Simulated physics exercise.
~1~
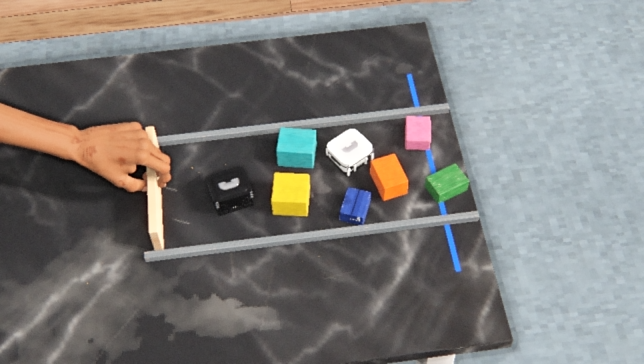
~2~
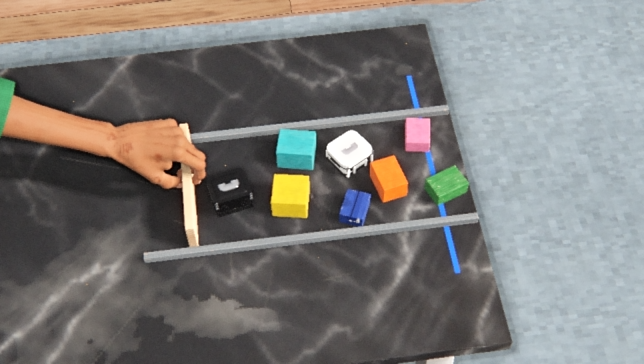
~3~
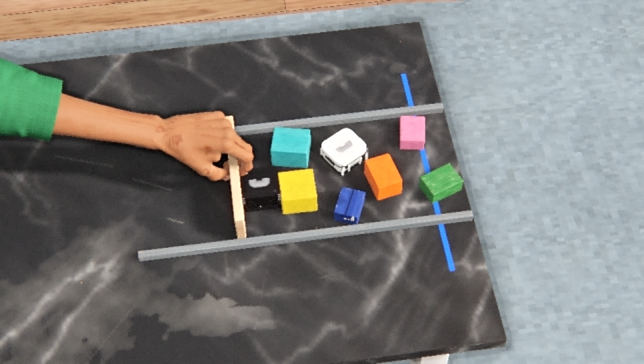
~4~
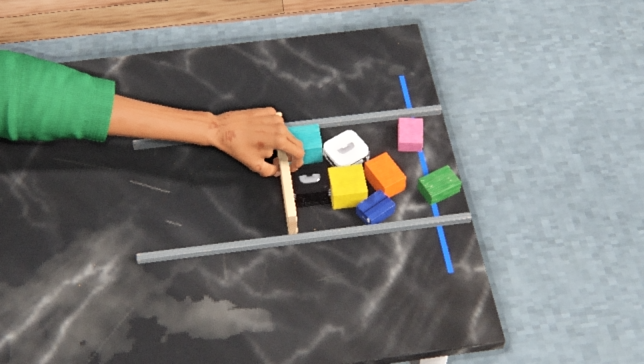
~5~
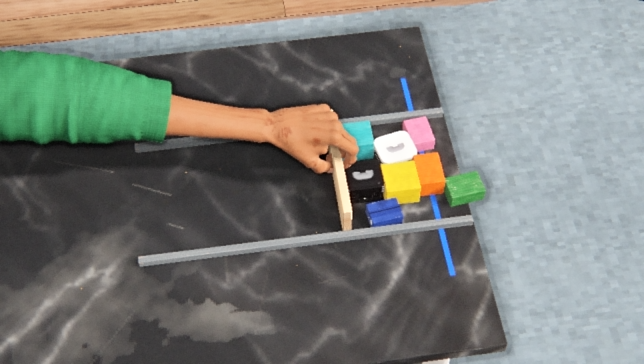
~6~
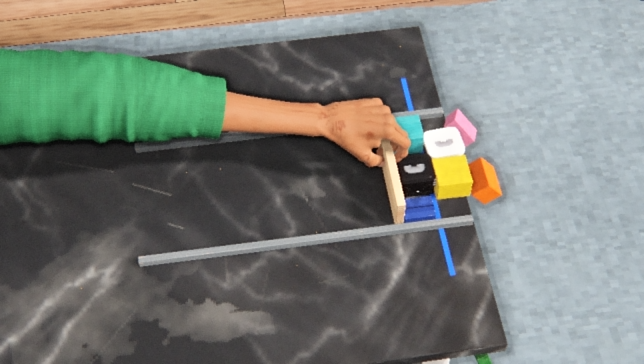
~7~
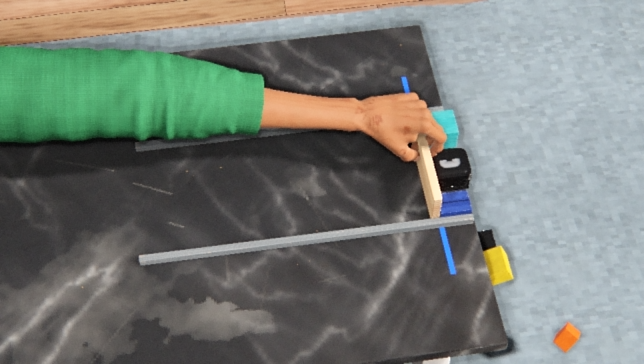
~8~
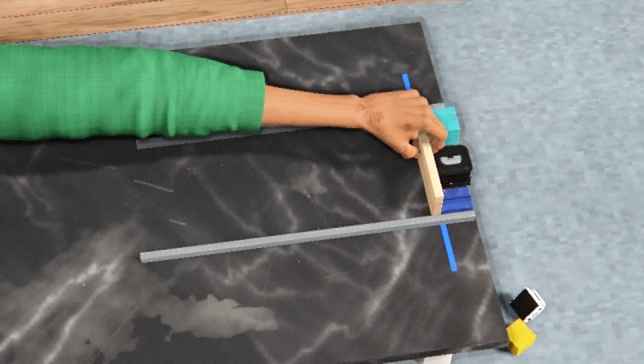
A hand slides a board rightward, pushing small blocks until five tumble off the table's edge.
